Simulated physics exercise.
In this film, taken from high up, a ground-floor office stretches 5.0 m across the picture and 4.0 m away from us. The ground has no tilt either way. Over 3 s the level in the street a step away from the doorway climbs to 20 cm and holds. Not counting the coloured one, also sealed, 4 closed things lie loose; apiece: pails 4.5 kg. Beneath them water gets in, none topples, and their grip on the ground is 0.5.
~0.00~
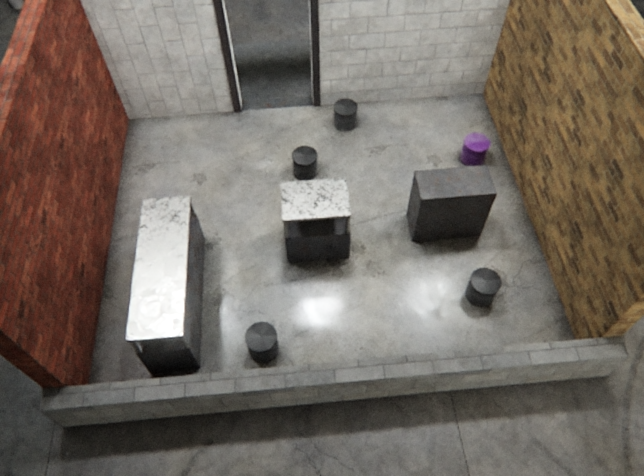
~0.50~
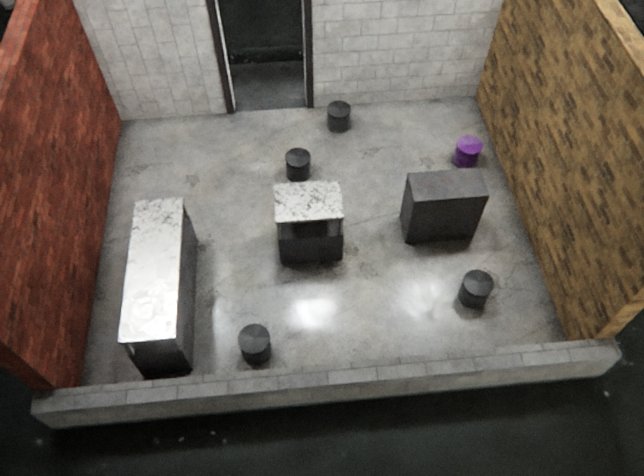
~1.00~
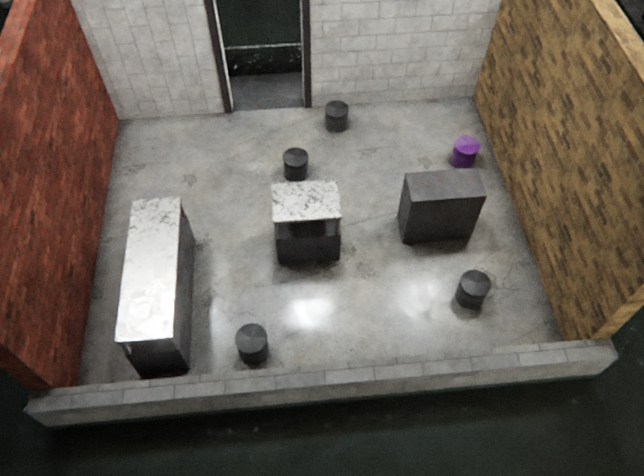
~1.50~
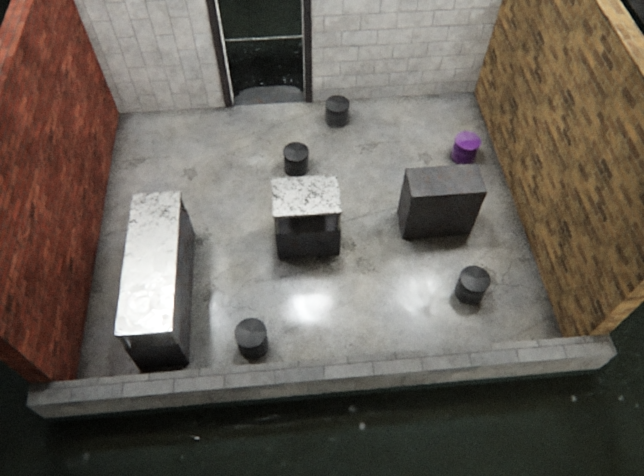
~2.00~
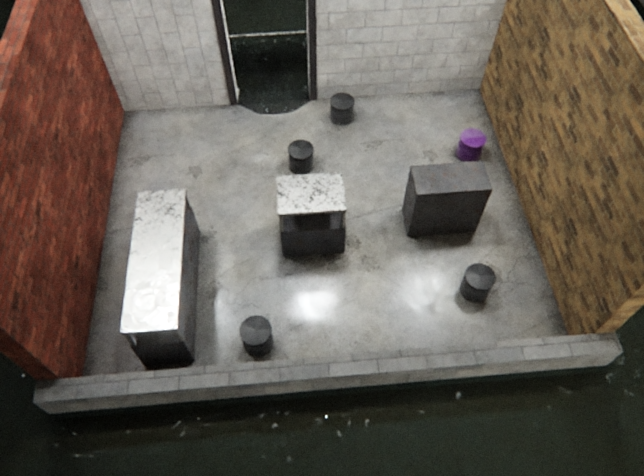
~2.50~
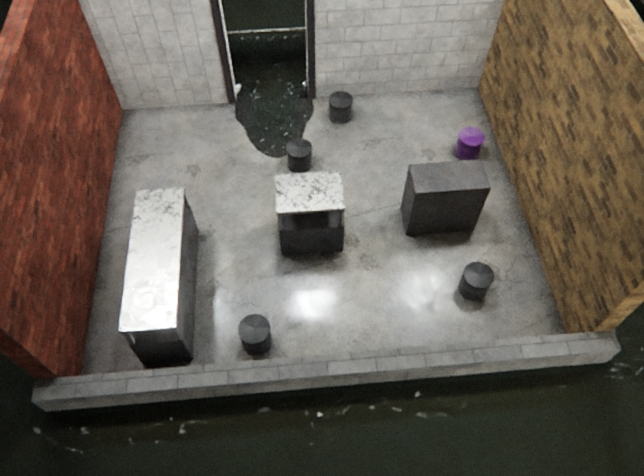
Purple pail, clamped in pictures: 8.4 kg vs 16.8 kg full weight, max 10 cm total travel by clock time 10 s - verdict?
The modest one is fine.
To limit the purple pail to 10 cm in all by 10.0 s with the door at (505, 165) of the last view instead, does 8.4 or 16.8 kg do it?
With that change, neither one suffices.
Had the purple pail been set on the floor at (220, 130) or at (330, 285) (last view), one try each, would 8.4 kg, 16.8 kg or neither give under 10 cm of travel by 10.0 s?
First try, the lighter option suffices; second try, the lighter option suffices.
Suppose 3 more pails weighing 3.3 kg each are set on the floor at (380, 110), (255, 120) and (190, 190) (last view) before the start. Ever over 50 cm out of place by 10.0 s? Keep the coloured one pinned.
Listed in order, they go beneath the bar, over the bar, over the bar.
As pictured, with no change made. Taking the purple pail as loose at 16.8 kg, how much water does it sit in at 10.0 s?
4 cm, roughly.
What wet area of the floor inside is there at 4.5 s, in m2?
About 8.5 m2.
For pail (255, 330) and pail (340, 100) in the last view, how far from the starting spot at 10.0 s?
In that order: 80 cm, 0 cm.
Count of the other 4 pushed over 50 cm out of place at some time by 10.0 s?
I make it 2.
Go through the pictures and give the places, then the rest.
The purple pail at (477, 142) rests on the ground; 0.0 m2 under water; 0 of 5 have shifted, in the first picture.
The purple pail at (470, 144) rests on the ground; 0.0 m2 under water; 0 of 5 have shifted, in the second picture.
The purple pail at (467, 145) rests on the ground; water covers 0.0 m2; 0 of 5 have shifted, in the third picture.
The purple pail at (468, 140) rests on the ground; 0.0 m2 under water; 0 of 5 have shifted, in the fourth picture.
The purple pail at (473, 138), on the bottom; water covers 0.1 m2; 0 of 5 have shifted, in the fifth picture.
The purple pail at (472, 136) rests on the ground; 0.8 m2 under water; 0 of 5 have shifted, in the sixth picture.
After 3.5 s the purple pail would be 0 cm from its start with 8.4 kg and 0 cm from its start with 16.8 kg; 0 cm of water round it then.
After 4.5 s the purple pail would be 0 cm from its start with 8.4 kg and 0 cm from its start with 16.8 kg; 0 cm of water round it then.
After 7.0 s the purple pail would be 0 cm from its start with 8.4 kg and 0 cm from its start with 16.8 kg; 3 cm of water round it then.
After 10.0 s the purple pail would be 0 cm from its start with 8.4 kg and 0 cm from its start with 16.8 kg; 4 cm of water round it then.
